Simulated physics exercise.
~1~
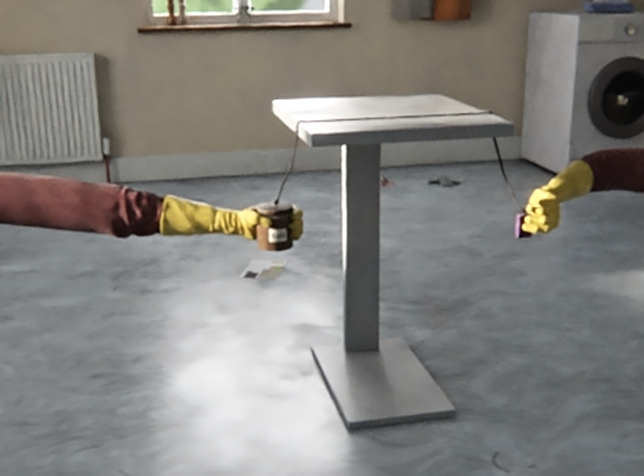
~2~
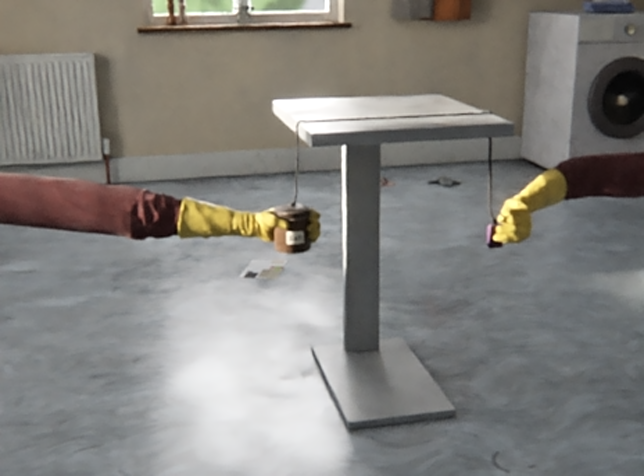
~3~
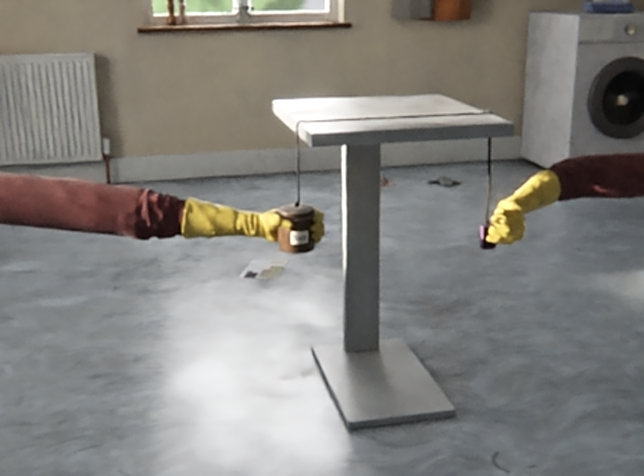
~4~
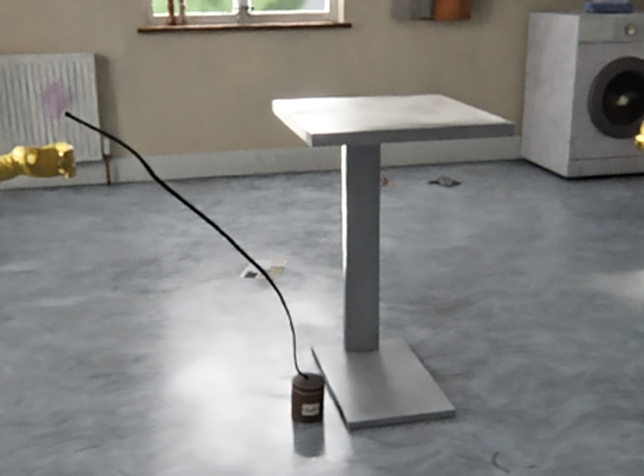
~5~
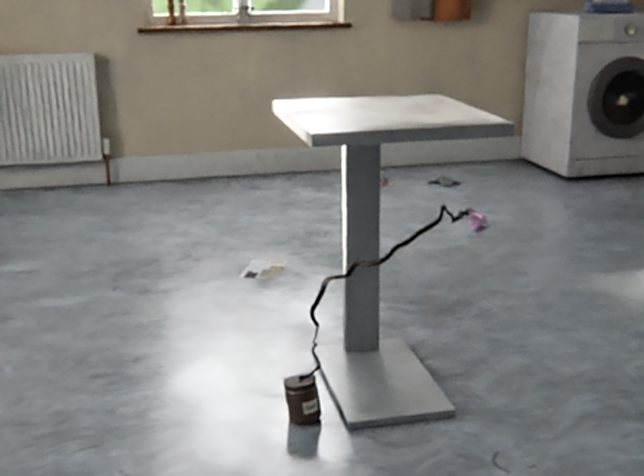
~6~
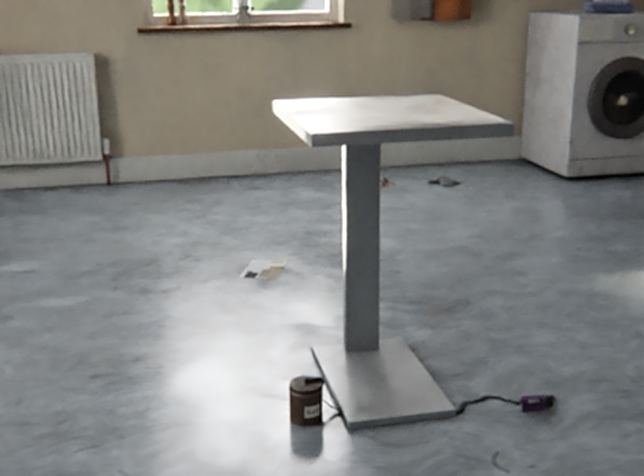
A pale grey pedestal table stands on a mottled grey floor, seen from a fixed, slightly raised view, with a radiator, a window and a washing machine behind. Two yellow-gloved hands in maroon sleeves hold a dark cord draped across its top, a brown labelled jar on the left and a small purple box on the right. The hands move inward, then let go and withdraw. The jar drops to the floor, and the cord whips off to the left. The box then swings back rightwards, and both objects end on the floor, either side of the table's base.
